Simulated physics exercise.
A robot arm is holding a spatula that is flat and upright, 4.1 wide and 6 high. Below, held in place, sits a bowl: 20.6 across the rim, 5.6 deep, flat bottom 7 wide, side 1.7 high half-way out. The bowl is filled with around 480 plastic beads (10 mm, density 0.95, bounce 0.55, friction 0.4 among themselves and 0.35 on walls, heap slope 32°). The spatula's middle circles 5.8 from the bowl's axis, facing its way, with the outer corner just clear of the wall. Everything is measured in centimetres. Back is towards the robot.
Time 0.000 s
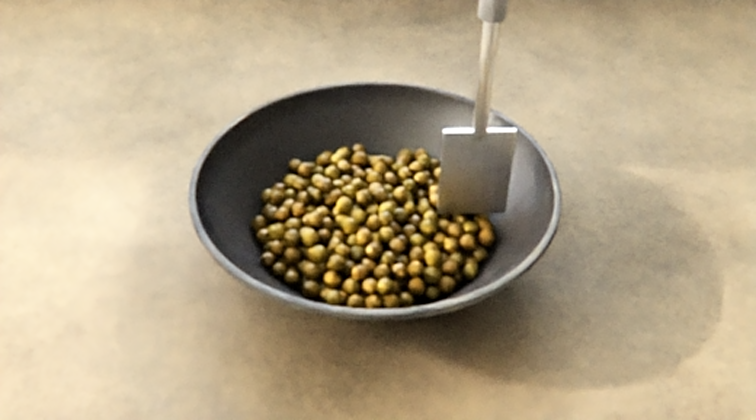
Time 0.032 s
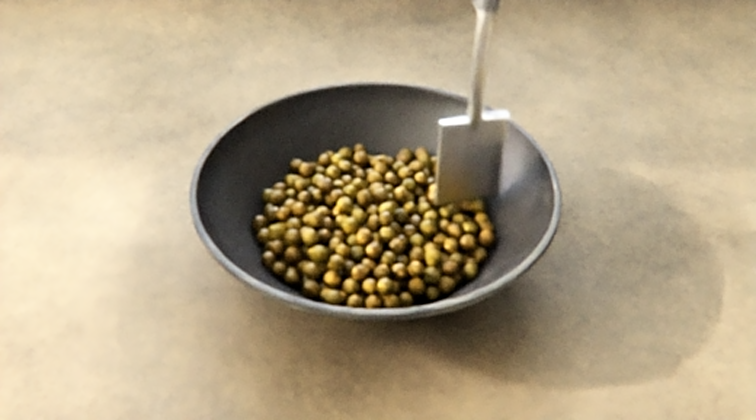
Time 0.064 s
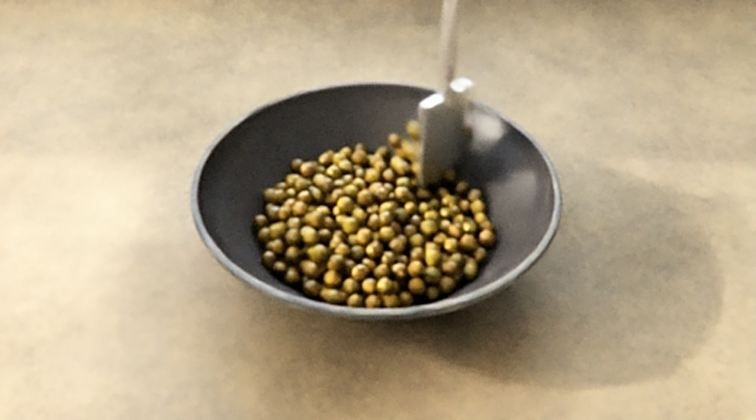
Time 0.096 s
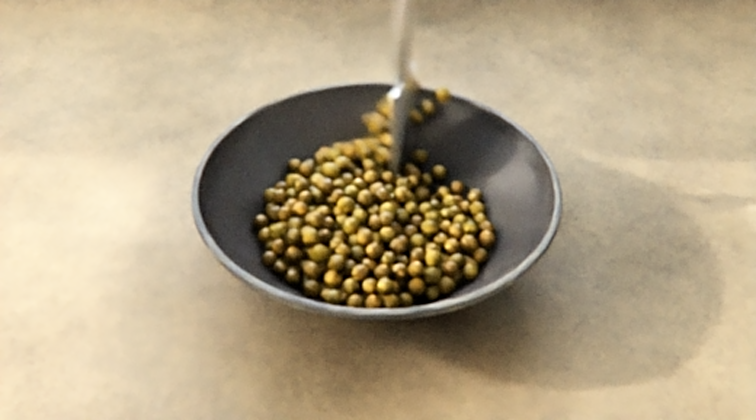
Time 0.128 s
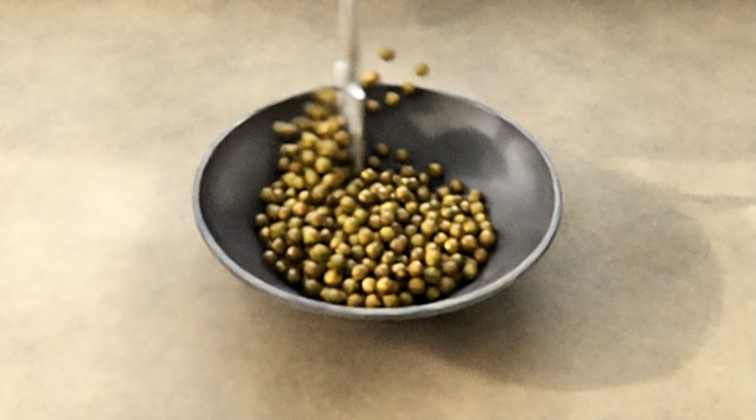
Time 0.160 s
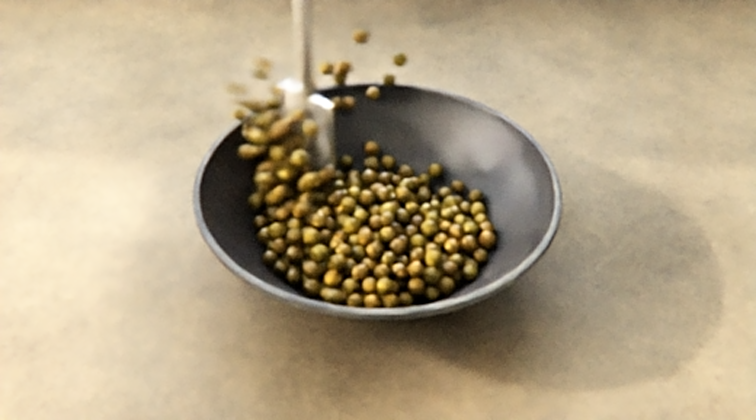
A dark bowl stays still while a spatula sweeps leftward through green-brown beads, flinging some upward.
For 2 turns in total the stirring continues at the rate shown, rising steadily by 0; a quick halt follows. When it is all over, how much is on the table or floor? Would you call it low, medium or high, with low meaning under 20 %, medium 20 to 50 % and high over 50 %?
I would call it medium, 20 to 50 %.
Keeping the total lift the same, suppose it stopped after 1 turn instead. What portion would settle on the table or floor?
I'd expect some 20 per cent.
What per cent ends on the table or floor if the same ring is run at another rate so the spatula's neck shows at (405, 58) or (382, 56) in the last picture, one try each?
About 10 % for one try and about 15 % for the other, in order.
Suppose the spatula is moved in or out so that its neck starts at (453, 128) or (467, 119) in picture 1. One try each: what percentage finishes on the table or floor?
40 and 45 per cent.
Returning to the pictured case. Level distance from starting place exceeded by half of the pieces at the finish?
Around 3 cm.
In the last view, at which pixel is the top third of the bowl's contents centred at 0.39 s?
Upper-third centre: Approx. (426, 199) px.
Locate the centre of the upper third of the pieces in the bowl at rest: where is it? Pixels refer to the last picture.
Looks like roughly (379, 223) to me.
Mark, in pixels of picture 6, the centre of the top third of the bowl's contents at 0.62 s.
Centre, approx.: (352, 233).
After 0.39 s, 2° round, highest piece 10 above the table; 397 in the bowl, 50 on the table or floor, 34 in flight or on the tool.
After 0.62 s, 228° round, highest piece 8 above the table; 347 in the bowl, 117 on the table or floor, 17 in flight or on the tool.
After 0.94 s, 0° round, highest piece 4 above the table; 319 in the bowl, 162 on the table or floor.
After 1.64 s, 0° round, highest piece 4 above the table; 319 in the bowl, 162 on the table or floor.
At rest, 319 in the bowl, 162 on the table or floor. That is 34 % on the table or floor.
